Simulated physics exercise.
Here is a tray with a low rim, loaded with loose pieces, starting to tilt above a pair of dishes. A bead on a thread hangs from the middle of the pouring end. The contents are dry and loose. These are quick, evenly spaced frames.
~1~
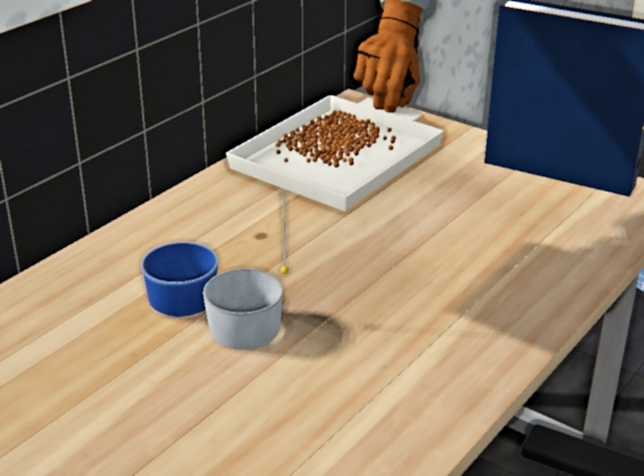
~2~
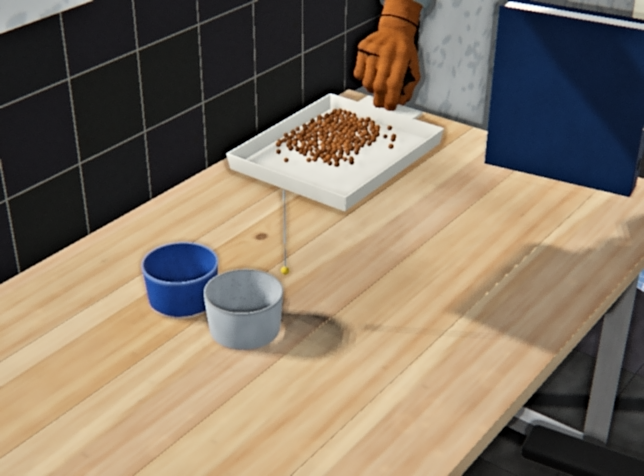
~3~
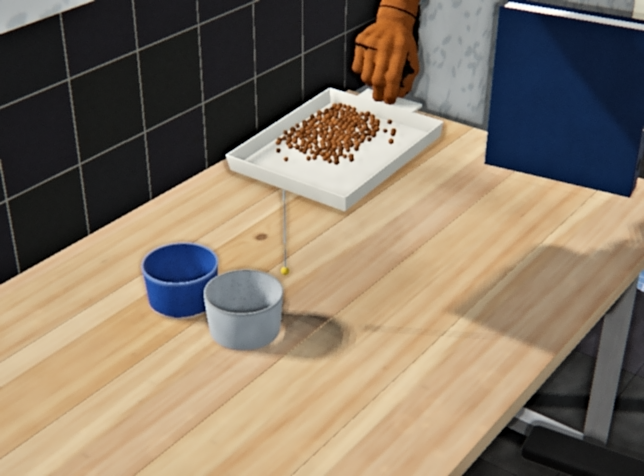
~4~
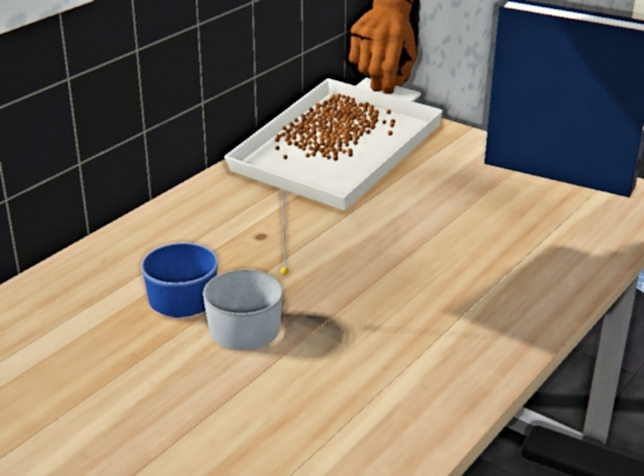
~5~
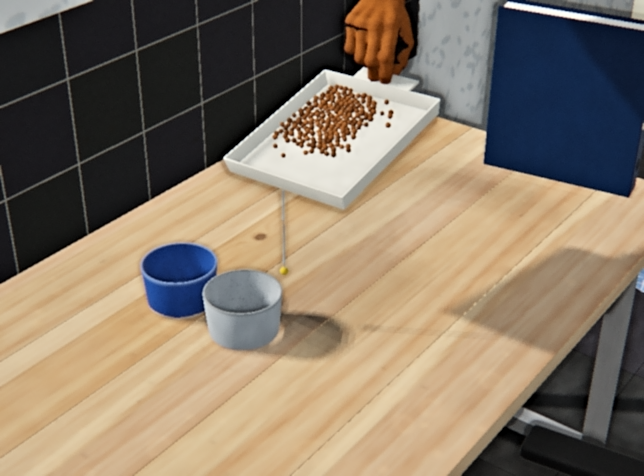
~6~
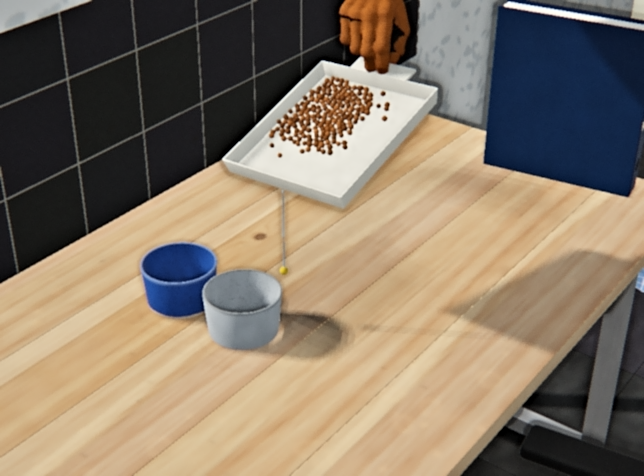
A brown hand slowly raised the far end of a white tray of small brown balls, tilting it toward the blue and gray dishes, and a few balls shifted slightly down the tray.
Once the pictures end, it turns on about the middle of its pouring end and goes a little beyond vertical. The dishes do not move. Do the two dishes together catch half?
Together they catch more than half.
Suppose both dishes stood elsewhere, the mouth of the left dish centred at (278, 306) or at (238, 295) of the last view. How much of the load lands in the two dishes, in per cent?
About 20 and 60 per cent.
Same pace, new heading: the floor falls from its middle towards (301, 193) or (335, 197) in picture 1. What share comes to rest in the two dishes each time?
In turn 30 and 0 in a hundred.
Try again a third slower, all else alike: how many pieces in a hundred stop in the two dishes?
Near 80 %.
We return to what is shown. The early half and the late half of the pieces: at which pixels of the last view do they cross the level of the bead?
Early half (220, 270), late half (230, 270).
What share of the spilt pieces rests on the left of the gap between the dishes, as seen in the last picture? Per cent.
About 30 per cent.
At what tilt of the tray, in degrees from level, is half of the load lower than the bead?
Around 115° of tilt.
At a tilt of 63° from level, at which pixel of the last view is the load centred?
Close to (261, 166).
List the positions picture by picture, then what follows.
The first frame shows corners of the pouring end at (230, 153) and (345, 195), level; middle of the load at (337, 138), cereal balls; left dish at (155, 295); right dish at (219, 325); bead on its thread at (285, 270).
The second frame shows corners of the pouring end at (230, 154) and (345, 195), level; middle of the load at (338, 137).
The third frame shows corners of the pouring end at (230, 155) and (344, 196), tipped barely, lowest at the left corner; middle of the load at (338, 133).
The fourth frame shows corners of the pouring end at (228, 156) and (343, 195), tipped a little, lowest at the left corner; middle of the load at (336, 127).
The fifth frame shows corners of the pouring end at (227, 157) and (341, 195), tipped a little, lowest at the left corner; middle of the load at (334, 121).
The sixth frame shows corners of the pouring end at (226, 159) and (340, 195), tipped clearly, lowest at the left corner; middle of the load at (331, 116), about a quarter on the move; left dish at (154, 295); right dish at (218, 325).
Soon, tray tipped steeply; nearly all on the tray; a stray few in the right dish; a stray few in the left dish; a stray few outside both.
A while on, tray tipped past a quarter turn; most on the tray; a small part in the right dish; a stray few in the left dish; a stray few outside both; a small part in the air.
Towards the end, tray tipped past a quarter turn; about two thirds in the right dish; a small part in the left dish; about a quarter outside both.
Finally, tray tipped past a quarter turn; about two thirds in the right dish; a small part in the left dish; about a quarter outside both.
